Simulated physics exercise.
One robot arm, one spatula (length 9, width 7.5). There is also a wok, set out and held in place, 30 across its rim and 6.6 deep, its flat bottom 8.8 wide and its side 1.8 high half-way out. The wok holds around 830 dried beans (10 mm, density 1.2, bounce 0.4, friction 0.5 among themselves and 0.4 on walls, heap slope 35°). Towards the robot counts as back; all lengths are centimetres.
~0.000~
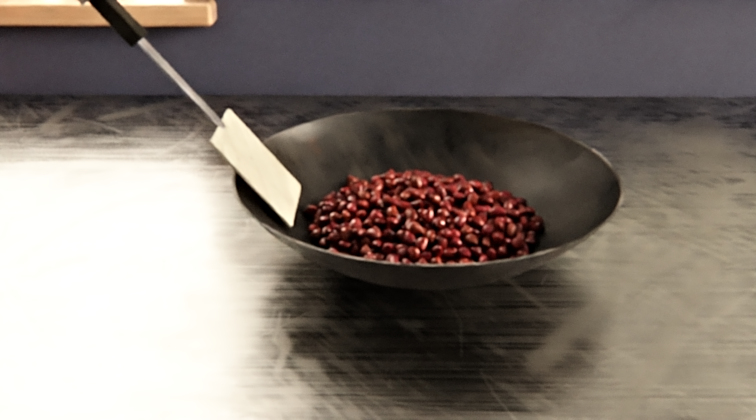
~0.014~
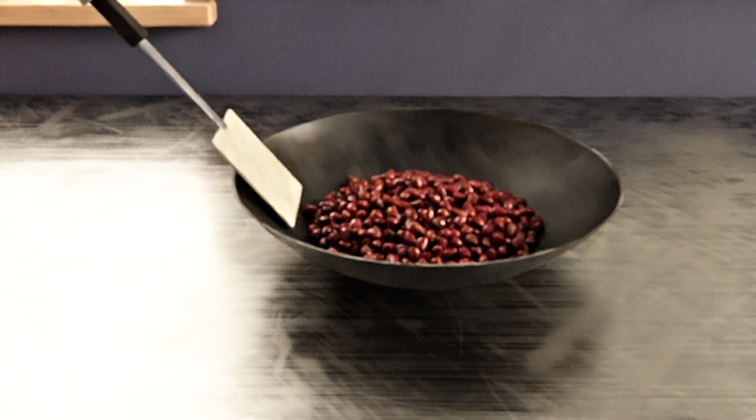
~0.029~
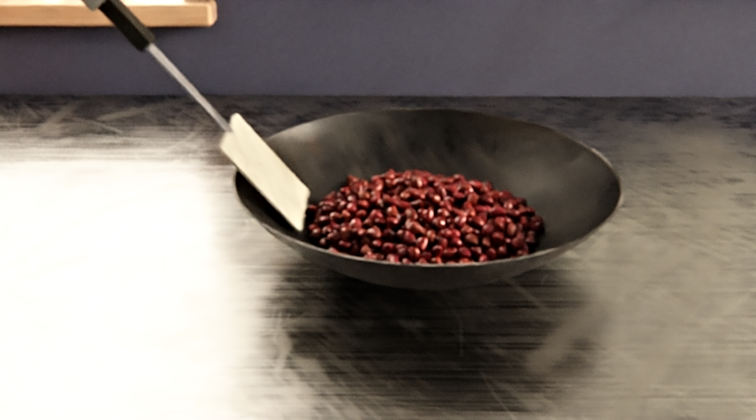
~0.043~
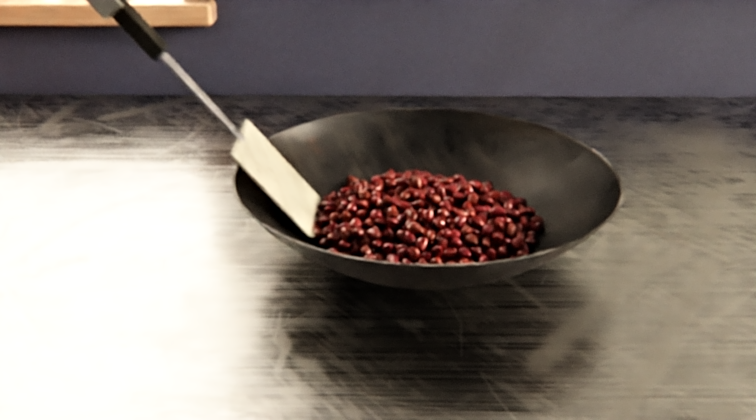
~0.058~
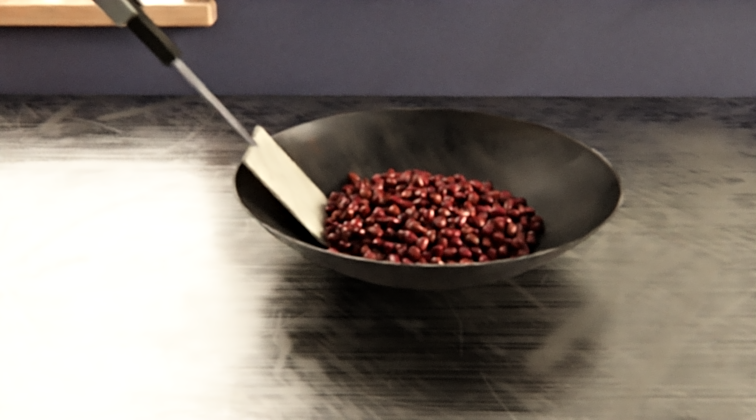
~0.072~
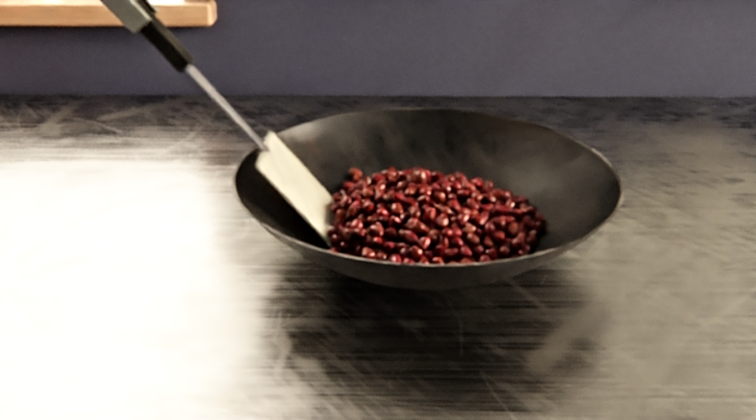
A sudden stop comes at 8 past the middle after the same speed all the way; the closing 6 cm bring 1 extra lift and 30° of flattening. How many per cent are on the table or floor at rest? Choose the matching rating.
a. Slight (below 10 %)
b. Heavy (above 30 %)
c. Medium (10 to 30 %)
Answer: A.
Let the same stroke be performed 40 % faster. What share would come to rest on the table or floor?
About 10 %.
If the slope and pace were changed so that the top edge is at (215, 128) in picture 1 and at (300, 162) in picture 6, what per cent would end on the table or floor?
Some 15 percent ends up on the table or floor.
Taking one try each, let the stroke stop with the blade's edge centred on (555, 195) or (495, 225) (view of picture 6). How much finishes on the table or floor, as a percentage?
Respectively some 20 and 0 percent end on the table or floor.
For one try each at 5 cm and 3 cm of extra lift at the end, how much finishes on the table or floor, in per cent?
Near 5 and 5 percent respectively.
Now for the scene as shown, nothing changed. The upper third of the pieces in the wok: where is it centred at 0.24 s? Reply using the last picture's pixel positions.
Near (539, 194).
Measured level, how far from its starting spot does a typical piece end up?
It comes out at about 6 cm.
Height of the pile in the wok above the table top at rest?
Peak at rest, approximately 8.0 centimetres.
After 0.16 s, sloping 51°, highest piece 5 above the table; 832 in the wok.
After 0.24 s, sloping 41°, highest piece 7 above the table; 832 in the wok.
After 0.48 s, sloping 21°, highest piece 8 above the table; 776 in the wok, 49 on the table or floor, 7 on the blade or in flight.
After 1.53 s, sloping 21°, highest piece 8 above the table; 775 in the wok, 57 on the table or floor.
At rest, 775 in the wok, 57 on the table or floor. That is 7 % on the table or floor.
